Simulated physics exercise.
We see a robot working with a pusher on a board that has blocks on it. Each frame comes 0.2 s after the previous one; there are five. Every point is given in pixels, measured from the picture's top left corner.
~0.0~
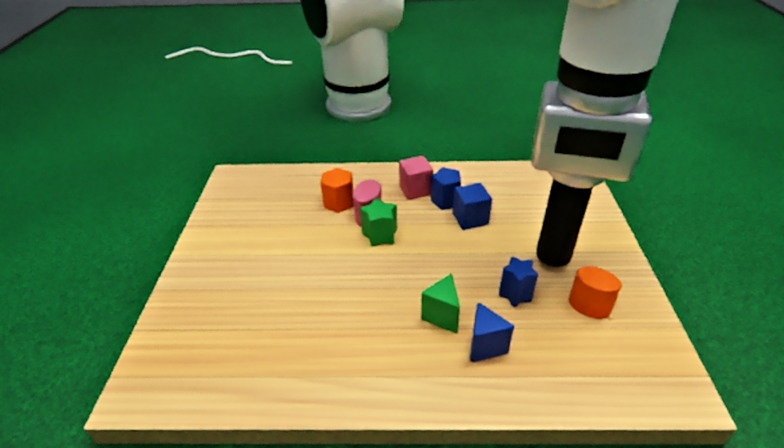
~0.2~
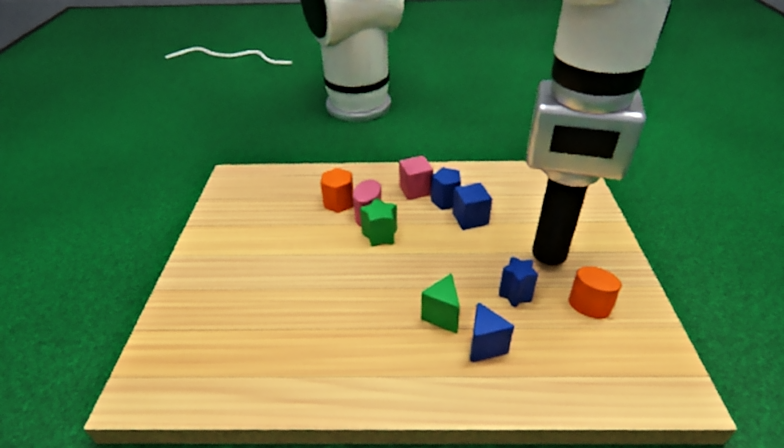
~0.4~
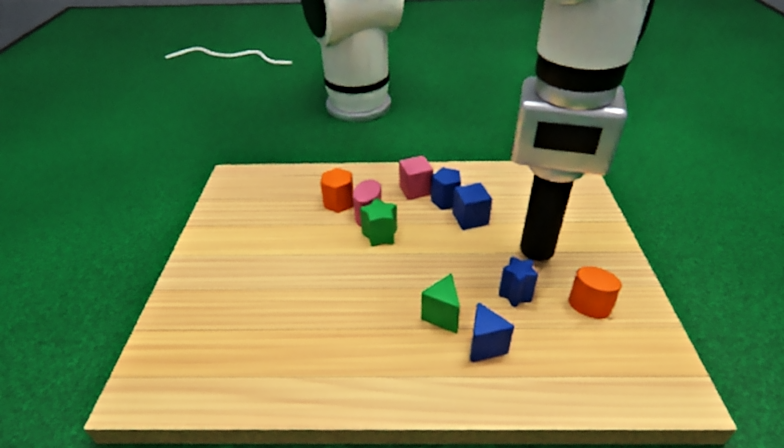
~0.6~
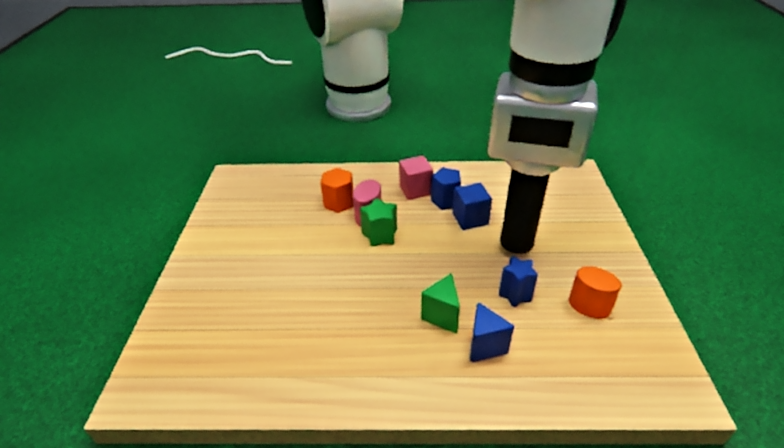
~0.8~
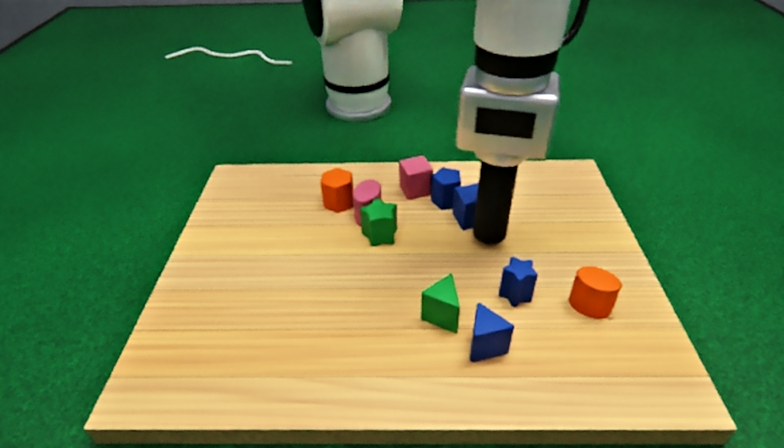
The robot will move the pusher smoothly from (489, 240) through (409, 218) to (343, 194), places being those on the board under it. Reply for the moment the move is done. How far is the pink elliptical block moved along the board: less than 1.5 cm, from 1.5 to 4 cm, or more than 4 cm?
Travel: 1.5-4 cm.
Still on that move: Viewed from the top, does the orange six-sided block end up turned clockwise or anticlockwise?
Verdict: Clockwise.
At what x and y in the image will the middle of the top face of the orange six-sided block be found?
When the path ends, it will be at (310, 176).
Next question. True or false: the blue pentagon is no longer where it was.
That claim is true.
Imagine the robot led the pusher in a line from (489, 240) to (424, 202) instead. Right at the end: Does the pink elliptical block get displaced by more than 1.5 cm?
Final answer: No.
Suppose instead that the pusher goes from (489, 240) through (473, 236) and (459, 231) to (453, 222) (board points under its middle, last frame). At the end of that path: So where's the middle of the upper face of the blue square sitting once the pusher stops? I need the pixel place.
For the centre of its top, I'd go with (468, 179).
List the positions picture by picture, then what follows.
The first frame shows tip of the pusher at (554, 255), middles of tops, orange six-sided block at (336, 177), pink elliptical block at (367, 189), blue pentagon at (448, 175), blue square at (473, 192).
The second frame shows pusher at (549, 253), nothing pushed.
The third frame shows pusher at (537, 249), nothing pushed.
The fourth frame shows pusher at (517, 243), nothing pushed.
The fifth frame shows pusher at (490, 233), orange six-sided block at (336, 177), pink elliptical block at (367, 189), blue pentagon at (448, 175), blue square at (473, 192).
The first path, step by step. One third of the way, pusher at (435, 219); blue pentagon at (446, 170), turned 20° anticlockwise; blue square at (467, 186), turned 35° clockwise.
Two thirds of the way, pusher at (385, 204); orange six-sided block at (332, 176); pink elliptical block at (356, 189), turned 20° anticlockwise; blue pentagon at (446, 170), turned 20° anticlockwise; blue square at (467, 186), turned 35° clockwise.
At the end, pusher at (342, 188); orange six-sided block at (310, 176), turned 30° clockwise; pink elliptical block at (342, 191), turned 50° anticlockwise; blue pentagon at (446, 170), turned 20° anticlockwise; blue square at (467, 186), turned 35° clockwise.
